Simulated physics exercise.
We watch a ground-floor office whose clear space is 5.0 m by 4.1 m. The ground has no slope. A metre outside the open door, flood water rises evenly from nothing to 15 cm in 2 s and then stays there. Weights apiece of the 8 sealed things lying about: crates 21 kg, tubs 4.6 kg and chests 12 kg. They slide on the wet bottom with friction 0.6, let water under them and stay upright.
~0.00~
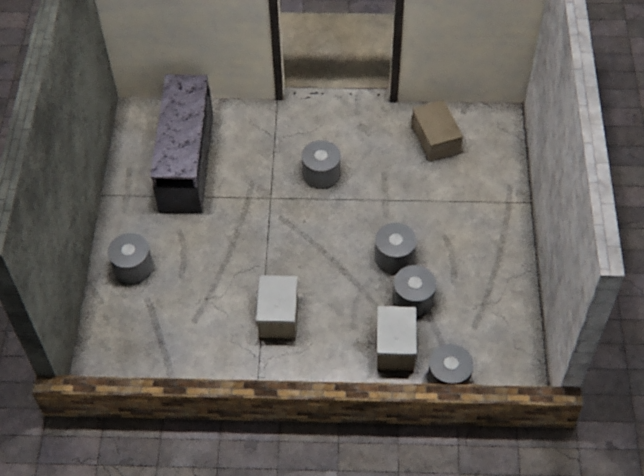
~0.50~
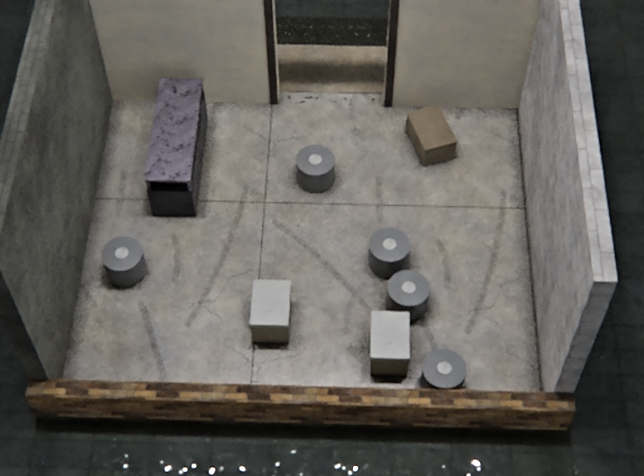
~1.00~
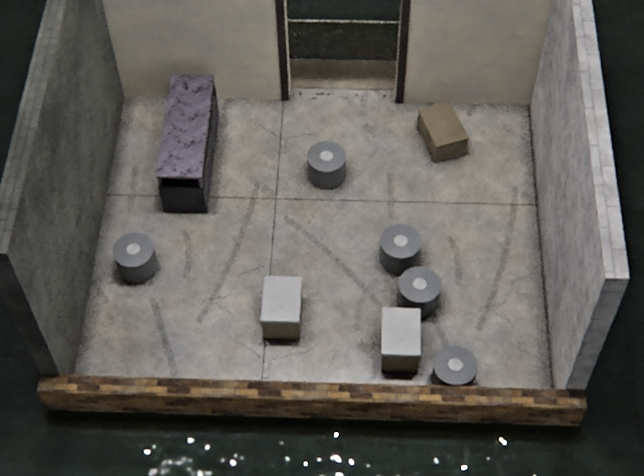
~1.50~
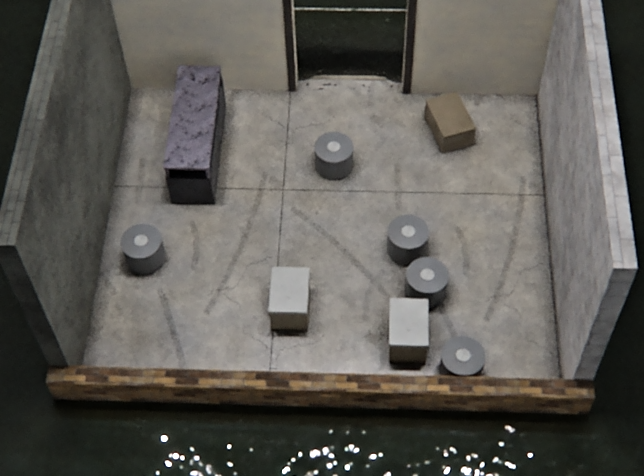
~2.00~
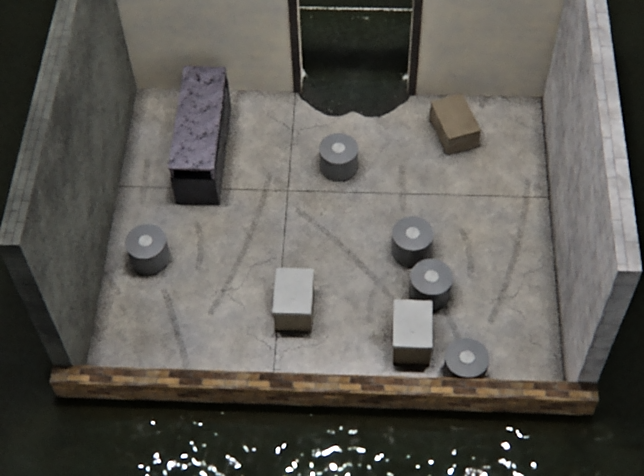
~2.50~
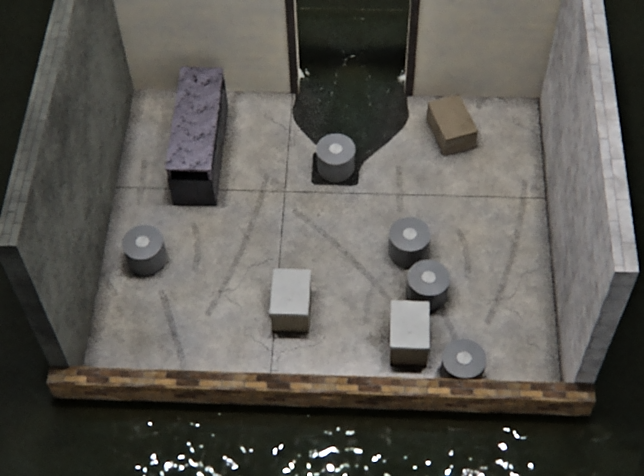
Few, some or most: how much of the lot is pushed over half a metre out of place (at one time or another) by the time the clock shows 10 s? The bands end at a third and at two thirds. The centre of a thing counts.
Share: Between one and two thirds.
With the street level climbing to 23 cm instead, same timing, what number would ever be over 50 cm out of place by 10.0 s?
In that case 7 of them.
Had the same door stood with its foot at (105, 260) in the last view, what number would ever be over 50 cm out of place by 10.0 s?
In that case 4 of them.
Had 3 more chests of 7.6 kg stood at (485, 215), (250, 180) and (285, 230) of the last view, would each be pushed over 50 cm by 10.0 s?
In that order: Short of it, more, over.
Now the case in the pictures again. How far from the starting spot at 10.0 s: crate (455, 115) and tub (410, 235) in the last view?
In that order: 0 cm, 140 cm.
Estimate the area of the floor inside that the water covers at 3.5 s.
Roughly 4.5 m2.
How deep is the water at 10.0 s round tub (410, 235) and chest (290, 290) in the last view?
About 7 and 6 cm.
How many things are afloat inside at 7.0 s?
At that moment 3.
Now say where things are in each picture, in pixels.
A crate at (437, 122), on the bottom; a tub at (451, 363), on the bottom; 0.0 m2 under water; 0 of 8 have shifted, in the first picture.
A crate at (432, 127), on the bottom; a tub at (444, 368), on the bottom; 0.0 m2 under water; 0 of 8 have shifted, in the second picture.
A crate at (443, 124), on the bottom; a tub at (455, 365) rests on the ground; water covers 0.0 m2; 0 of 8 have shifted, in the third picture.
A crate at (451, 114) rests on the ground; a tub at (463, 356), on the bottom; 0.0 m2 under water; 0 of 8 have shifted, in the fourth picture.
A crate at (456, 116), on the bottom; a tub at (467, 358) rests on the ground; water covers 0.3 m2; 0 of 8 have shifted, in the fifth picture.
A crate at (453, 117) rests on the ground; a tub at (464, 358) rests on the ground; 1.0 m2 under water; 0 of 8 have shifted, in the sixth picture.
After 3.5 s 1 of 8 are over 50 cm from their spots; 0 afloat.
After 4.5 s 1 of 8 are over 50 cm from their spots; 1 afloat.
After 7.0 s 3 of 8 are over 50 cm from their spots; 3 afloat.
After 10.0 s 4 of 8 are over 50 cm from their spots, and 4 have been at some point; 7 afloat.
